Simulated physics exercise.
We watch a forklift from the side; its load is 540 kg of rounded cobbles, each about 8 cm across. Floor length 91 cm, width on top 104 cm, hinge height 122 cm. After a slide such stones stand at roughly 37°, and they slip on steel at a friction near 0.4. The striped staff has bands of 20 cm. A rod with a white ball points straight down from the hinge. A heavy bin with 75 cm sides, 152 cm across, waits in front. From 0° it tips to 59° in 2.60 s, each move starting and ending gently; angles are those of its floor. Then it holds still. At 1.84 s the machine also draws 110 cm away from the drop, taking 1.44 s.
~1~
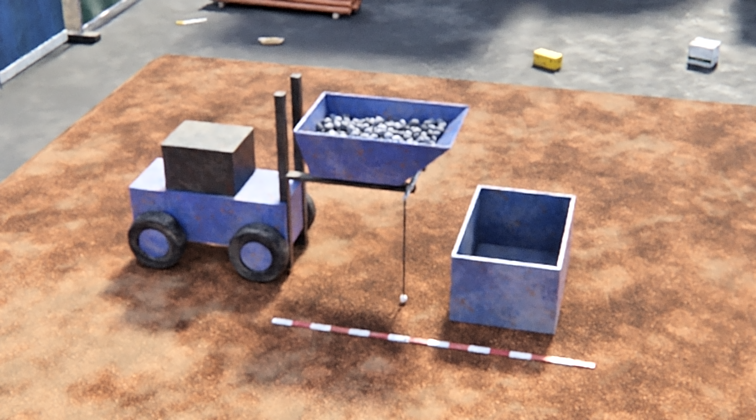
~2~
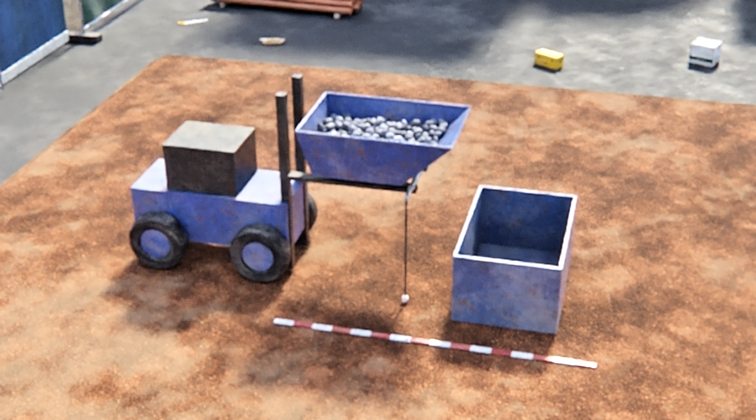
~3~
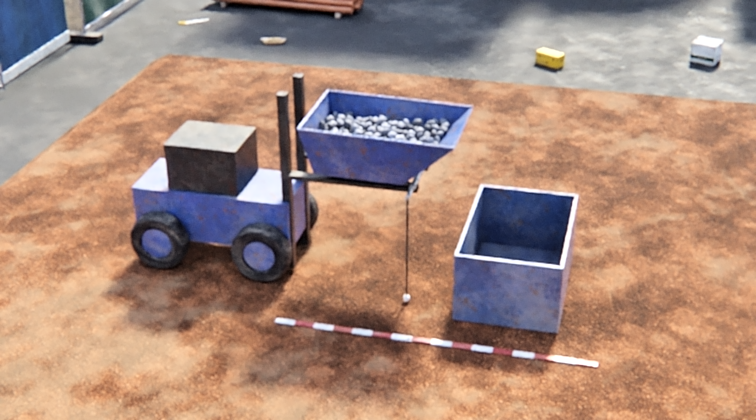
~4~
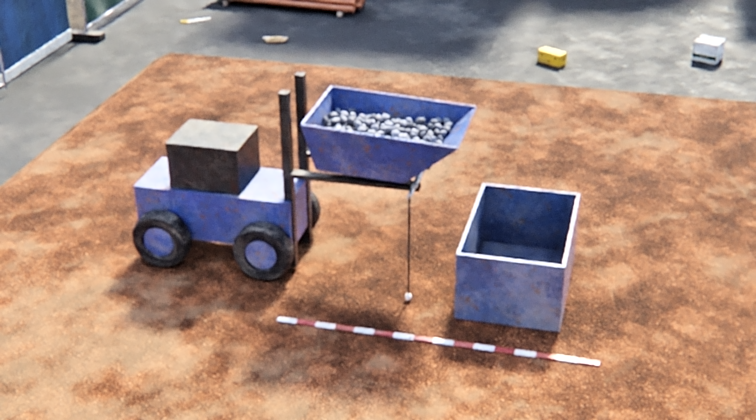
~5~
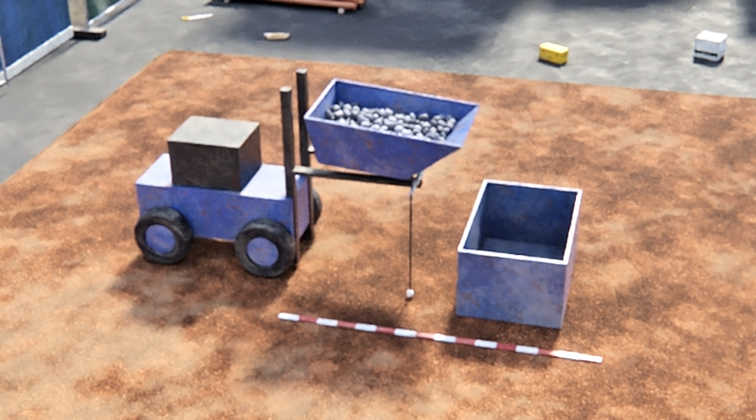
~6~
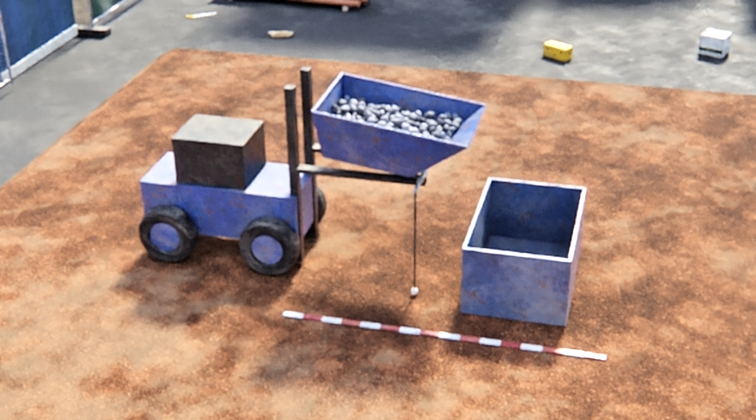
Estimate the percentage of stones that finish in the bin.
Roughly 30 per cent ends in the bin.
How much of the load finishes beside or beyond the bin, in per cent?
About 0 per cent.
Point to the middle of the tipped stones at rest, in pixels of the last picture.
Near (446, 263).
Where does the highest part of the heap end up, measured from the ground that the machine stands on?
Some 30 cm above that level.
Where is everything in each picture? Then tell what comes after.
The tipping skip is at 0°, its lip at (450, 148); the top of the load is at (378, 126), in the first frame.
Lip at (451, 149), floor tilted 0°, highest stones at (380, 125), in the second frame.
Lip at (454, 149), floor tilted 1°, highest stones at (361, 124), in the third frame.
Lip at (457, 149), floor tilted 3°, highest stones at (359, 121), in the fourth frame.
Lip at (461, 147), floor tilted 5°, highest stones at (363, 115), in the fifth frame.
The tipping skip is at 8°, its lip at (467, 148); the top of the load is at (356, 108), in the sixth frame.
A little later the floor is at 50°; 100 % in the tipping skip; the foremost stones are at (476, 167).
Then the floor is at 59°; 48 % in the tipping skip, 27 % short of the bin, 26 % in the bin; the foremost stones are at (545, 273).
Later still the floor is at 59°; 22 % in the tipping skip, 50 % short of the bin, 28 % in the bin; the foremost stones are at (567, 282).
In the end the floor is at 59°; 0 % in the tipping skip, 72 % short of the bin, 28 % in the bin; the foremost stones are at (567, 282).
